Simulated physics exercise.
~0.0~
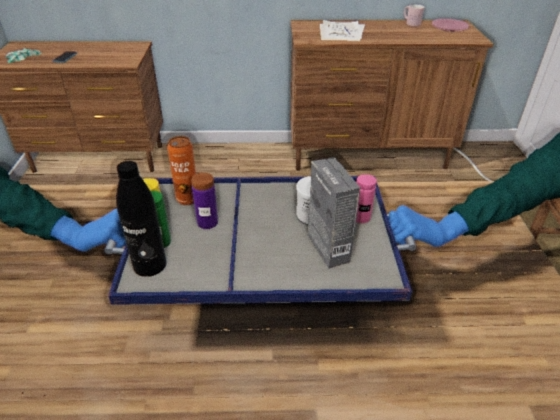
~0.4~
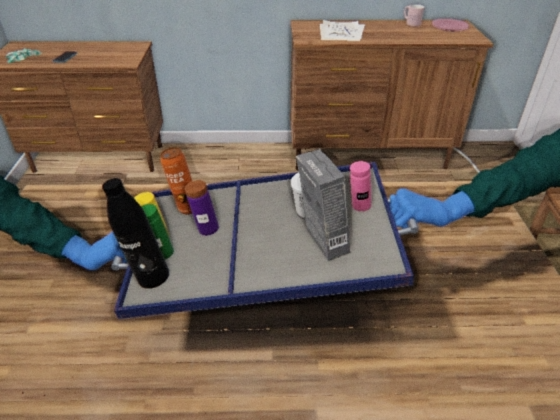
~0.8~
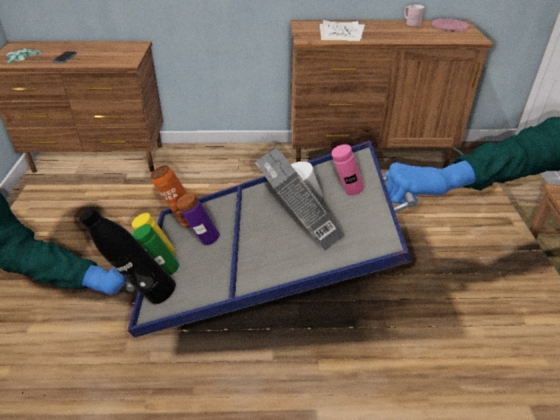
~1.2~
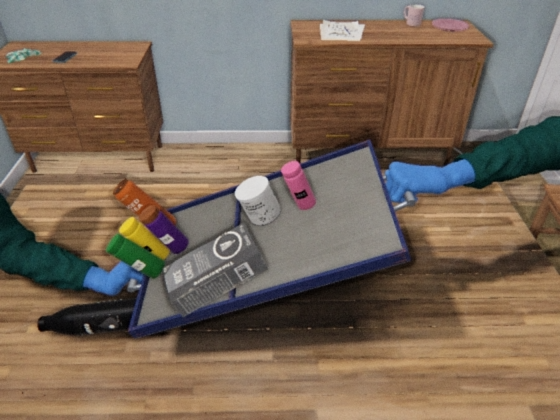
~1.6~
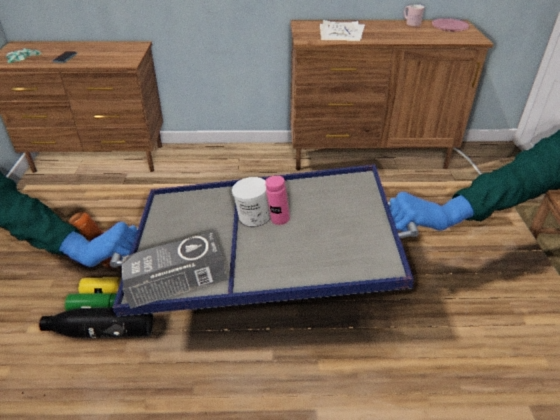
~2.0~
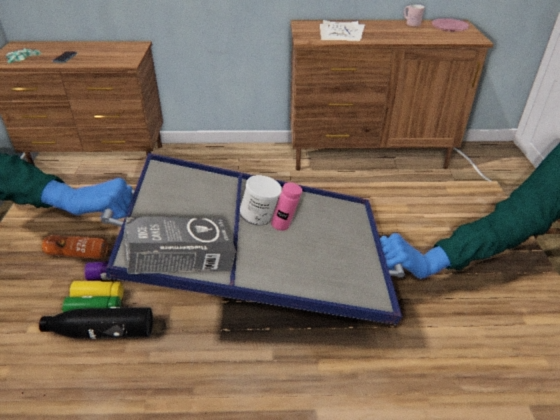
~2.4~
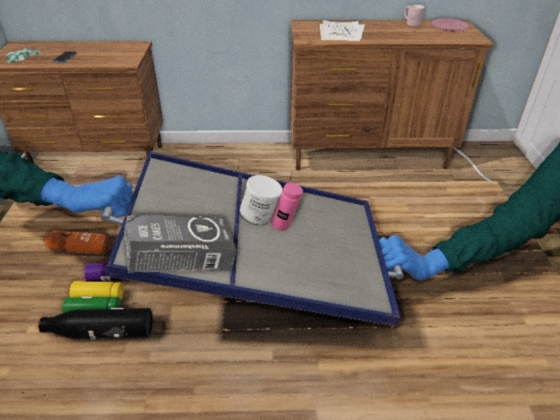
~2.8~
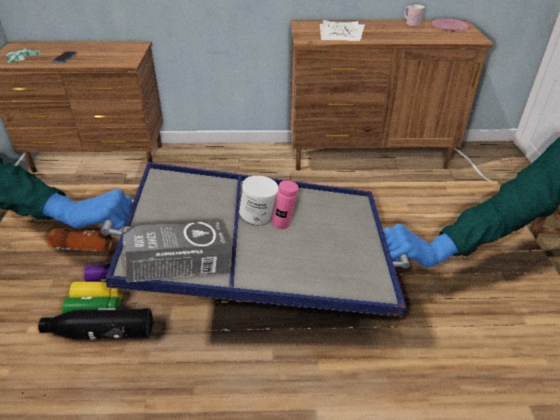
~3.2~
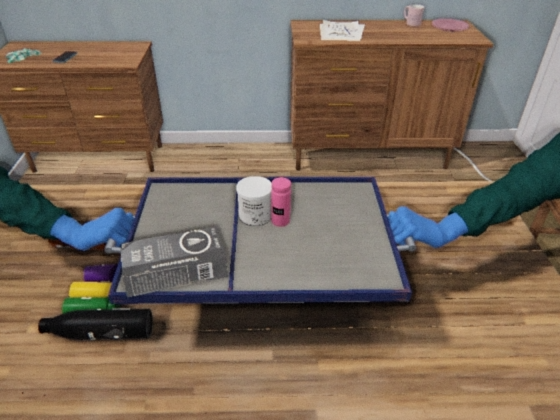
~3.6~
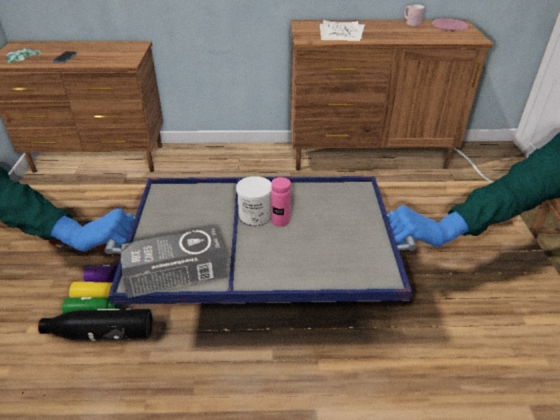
Gloved hands tipping a tray left, bottles sliding off and a grey packet toppling, then tilting right and levelling with three items aboard.
